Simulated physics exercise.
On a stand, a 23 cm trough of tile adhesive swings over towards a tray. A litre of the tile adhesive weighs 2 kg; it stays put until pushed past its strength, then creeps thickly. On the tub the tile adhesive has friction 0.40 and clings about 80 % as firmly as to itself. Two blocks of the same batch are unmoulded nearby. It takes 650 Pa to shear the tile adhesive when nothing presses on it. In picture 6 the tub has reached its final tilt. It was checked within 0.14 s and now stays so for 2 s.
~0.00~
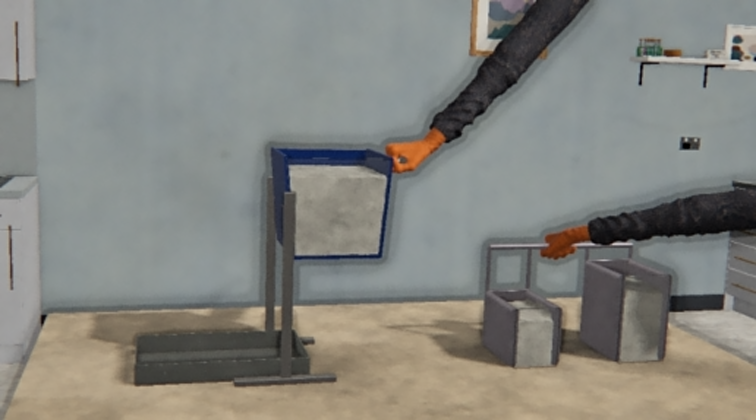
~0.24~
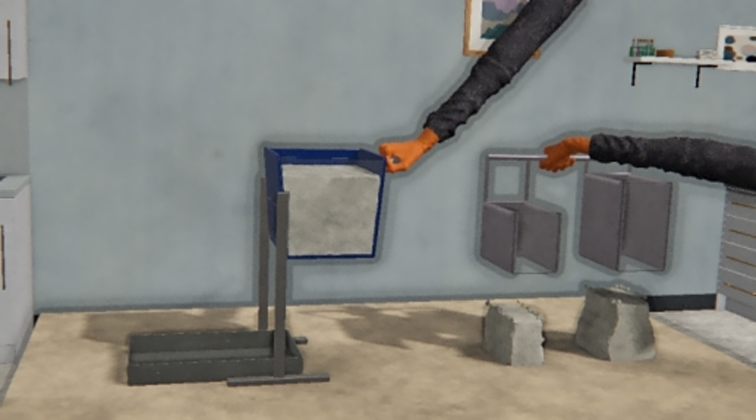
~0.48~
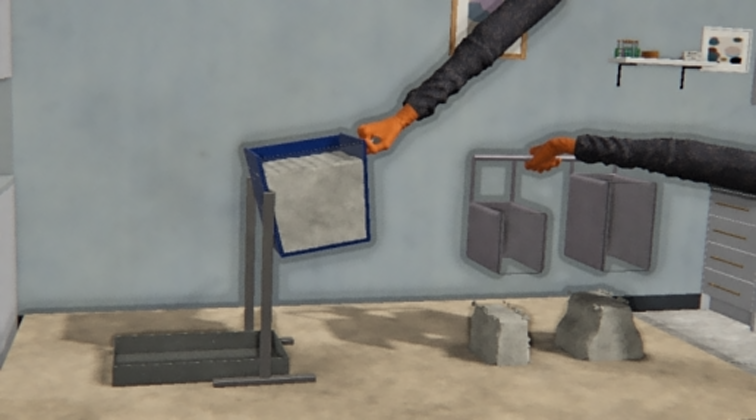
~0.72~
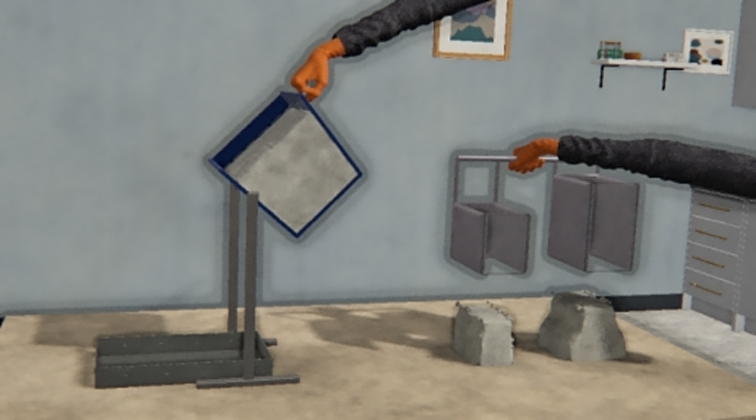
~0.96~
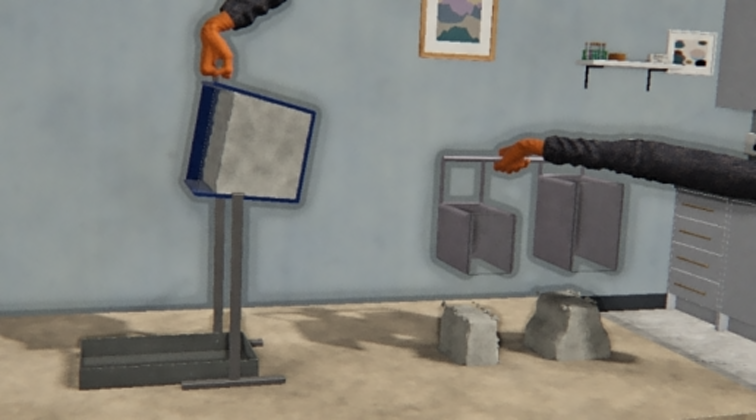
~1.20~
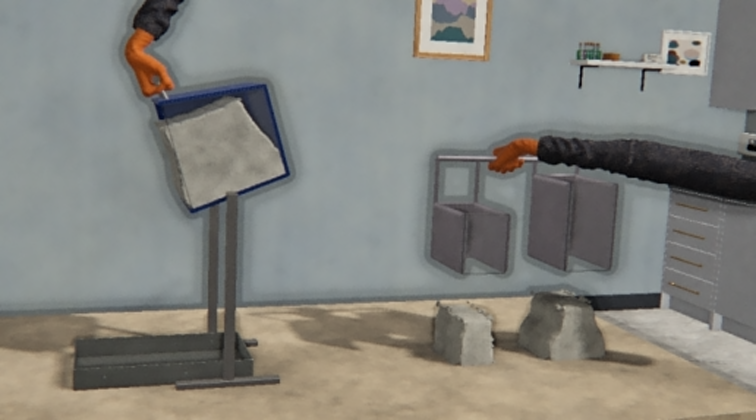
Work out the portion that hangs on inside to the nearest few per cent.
The portion that hangs on inside is near 29 %.
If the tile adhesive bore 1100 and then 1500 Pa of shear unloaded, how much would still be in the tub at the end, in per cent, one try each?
In that order: 35 %, 12 %.
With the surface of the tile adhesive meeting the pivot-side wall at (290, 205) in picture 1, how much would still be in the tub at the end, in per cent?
In that case some 45 per cent.
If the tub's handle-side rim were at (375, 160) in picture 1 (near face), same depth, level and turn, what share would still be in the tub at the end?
In that case some 35 per cent.
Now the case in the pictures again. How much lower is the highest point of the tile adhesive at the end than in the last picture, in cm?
Roughly 12 cm.
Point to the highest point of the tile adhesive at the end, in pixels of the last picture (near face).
At about (277, 158).
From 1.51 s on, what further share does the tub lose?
Near 2 %.
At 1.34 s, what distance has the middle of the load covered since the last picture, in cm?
Some 9 cm.
After 1.34 s, the tub is at 107 degrees and holds 60 %.
After 1.51 s, the tub is at 107 degrees and holds 31 %.
After 1.68 s, the tub is at 107 degrees and holds 28 %.
After 1.85 s, the tub is at 107 degrees and holds 29 %.
After 3.20 s, the tub is at 107 degrees and holds 29 %.
